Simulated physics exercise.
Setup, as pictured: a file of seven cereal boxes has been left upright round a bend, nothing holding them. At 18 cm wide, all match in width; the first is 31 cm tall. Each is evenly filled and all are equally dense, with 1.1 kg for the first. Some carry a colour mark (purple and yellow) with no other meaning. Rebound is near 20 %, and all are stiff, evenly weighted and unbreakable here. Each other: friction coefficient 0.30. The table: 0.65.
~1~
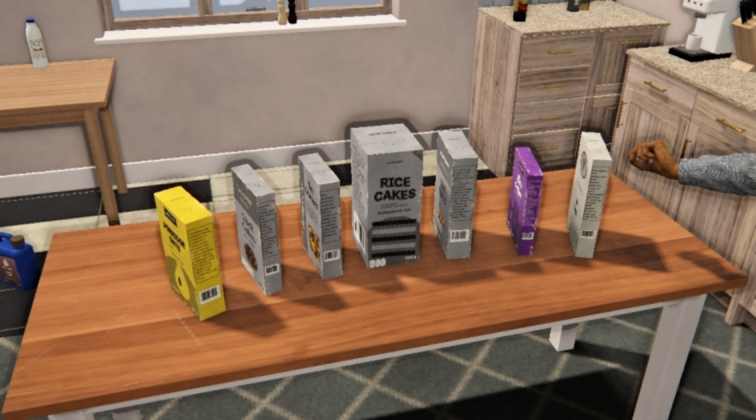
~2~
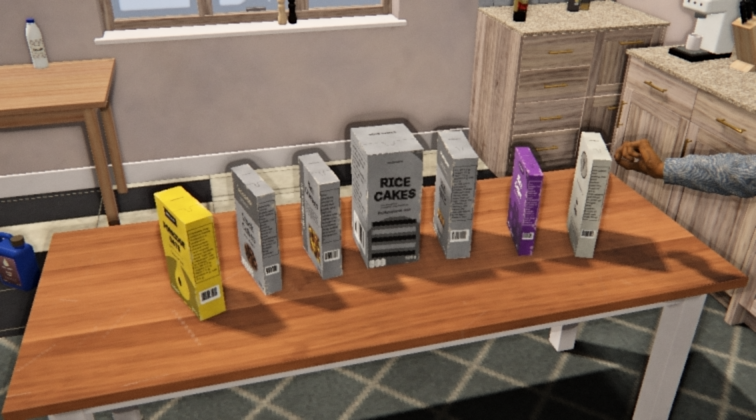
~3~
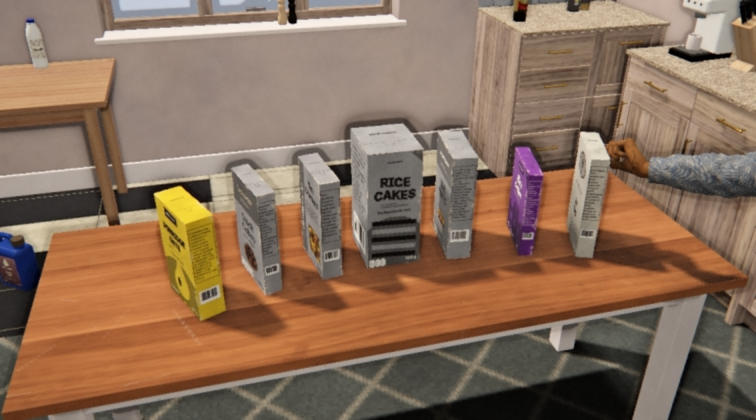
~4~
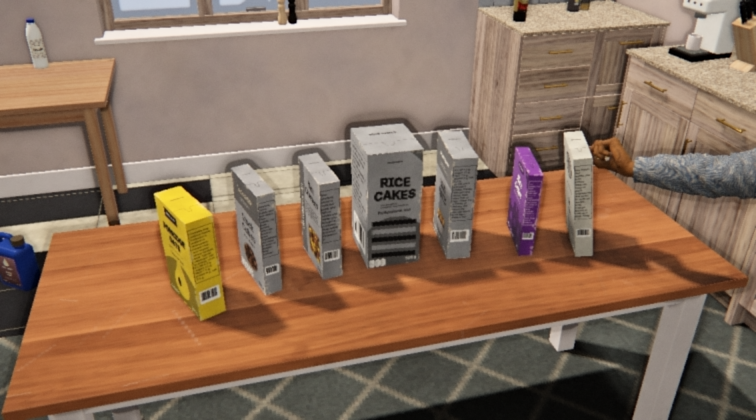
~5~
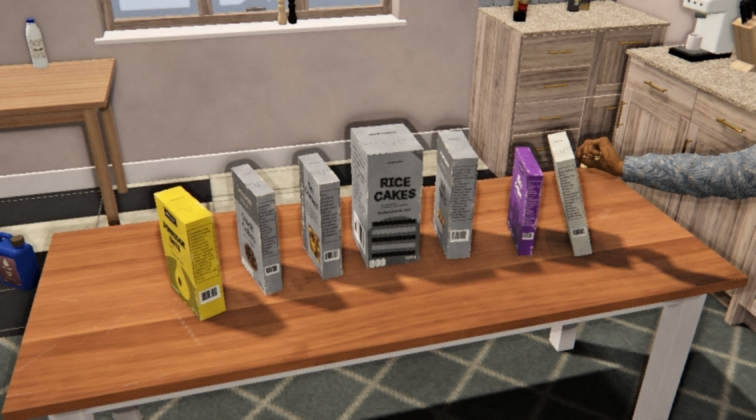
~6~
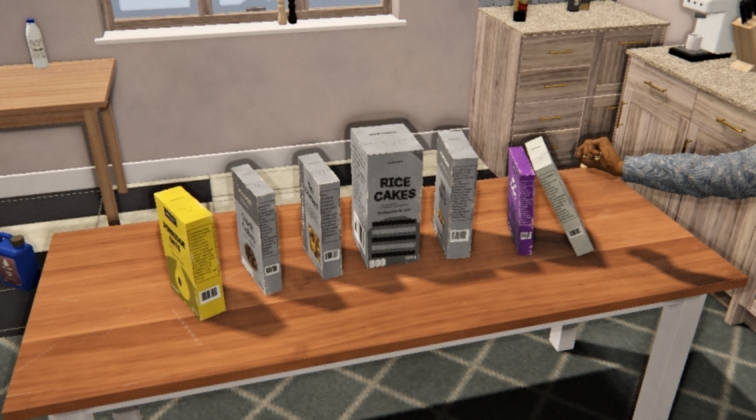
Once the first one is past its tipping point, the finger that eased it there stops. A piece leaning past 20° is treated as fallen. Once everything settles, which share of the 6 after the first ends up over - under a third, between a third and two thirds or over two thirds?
I would say less than a third.
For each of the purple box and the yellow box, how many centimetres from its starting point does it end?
Purple 10, yellow 0.
Then, 0.07 s past the last view, none of the 6 other boxes over, 1 disturbed; purple box 13° from how it stood.
Then, 0.15 s past the last view, 1 of the 6 other boxes over; purple box 29° from how it stood.
Then, 0.29 s past the last view, 1 of the 6 other boxes over; purple box 49° from how it stood.
In the end, 1 of the 6 other boxes over; purple box 51° from how it stood; yellow box unmoved. That is 17 per cent. Five left standing. From the last view, middles, purple box near (489, 212), yellow box near (190, 253).
